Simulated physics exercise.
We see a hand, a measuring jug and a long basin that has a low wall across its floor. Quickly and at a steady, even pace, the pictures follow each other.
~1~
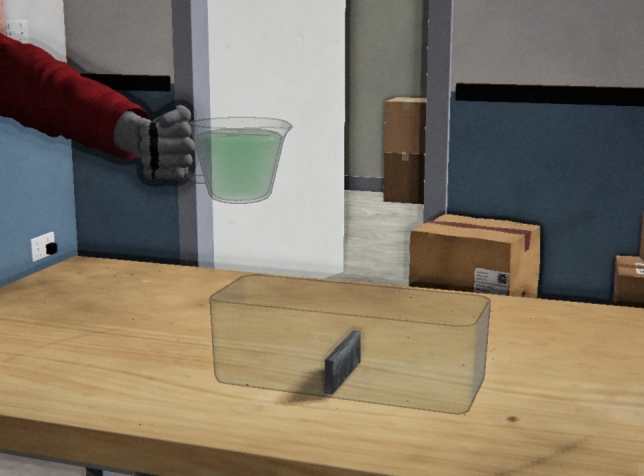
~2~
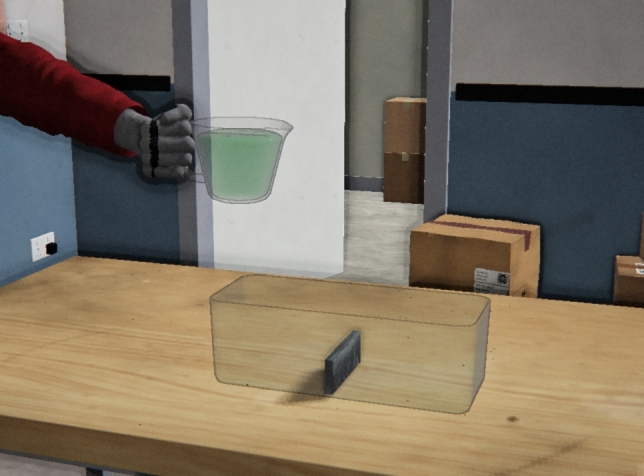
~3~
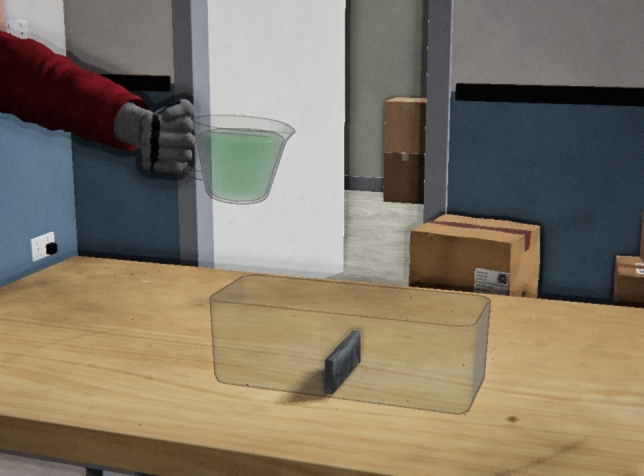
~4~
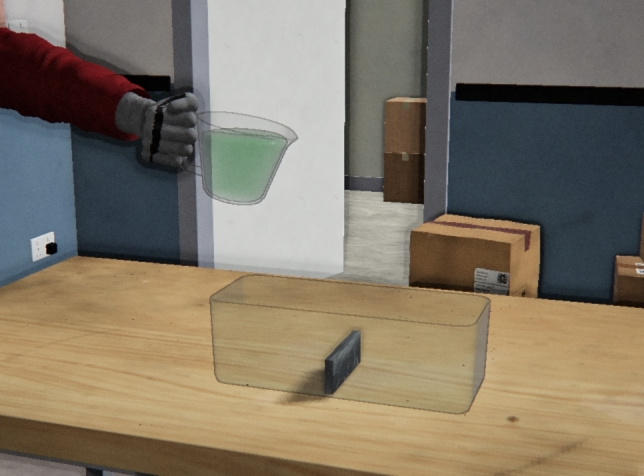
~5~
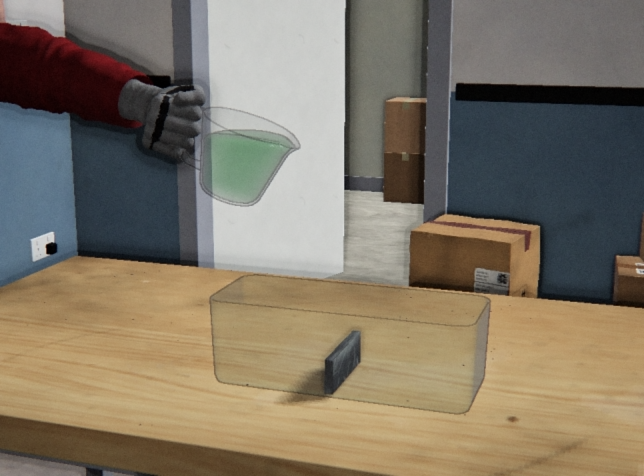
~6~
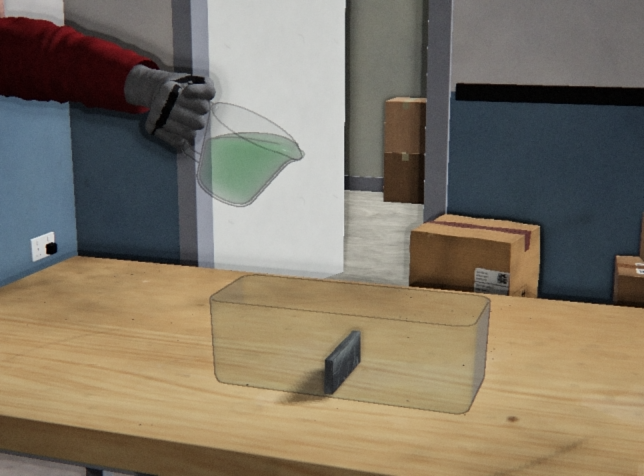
At the start, a gray hand in a red sleeve holds a clear measuring jug of green liquid upright above a long see-through basin with a low dark wall inside. The hand then tilts the jug steadily to the right, and the liquid shifts toward its lip while the basin stays still.
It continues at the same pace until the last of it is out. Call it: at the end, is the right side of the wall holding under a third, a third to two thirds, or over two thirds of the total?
The right side holds a third to two thirds of the total.
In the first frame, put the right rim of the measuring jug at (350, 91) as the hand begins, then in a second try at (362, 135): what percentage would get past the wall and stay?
90 and 95 per cent.
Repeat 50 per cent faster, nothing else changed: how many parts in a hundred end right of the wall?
It comes to near 35 per cent.
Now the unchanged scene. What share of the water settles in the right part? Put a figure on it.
I'd estimate around 45 per cent.
A moment on, the measuring jug is tipped on its side and 44 per cent is still to pour, 3 is left of the wall and 17 right of it.
Next, the measuring jug is tipped on its side and 7 per cent is still to pour, 37 is left of the wall and 42 right of it.
Then the measuring jug is tipped on its side and 0 per cent is still to pour, 54 is left of the wall and 42 right of it.
Later the measuring jug is tipped on its side and 0 per cent is still to pour, 56 is left of the wall and 43 right of it.
At rest 56 per cent lies left of the wall, 43 right of it and 1 outside.
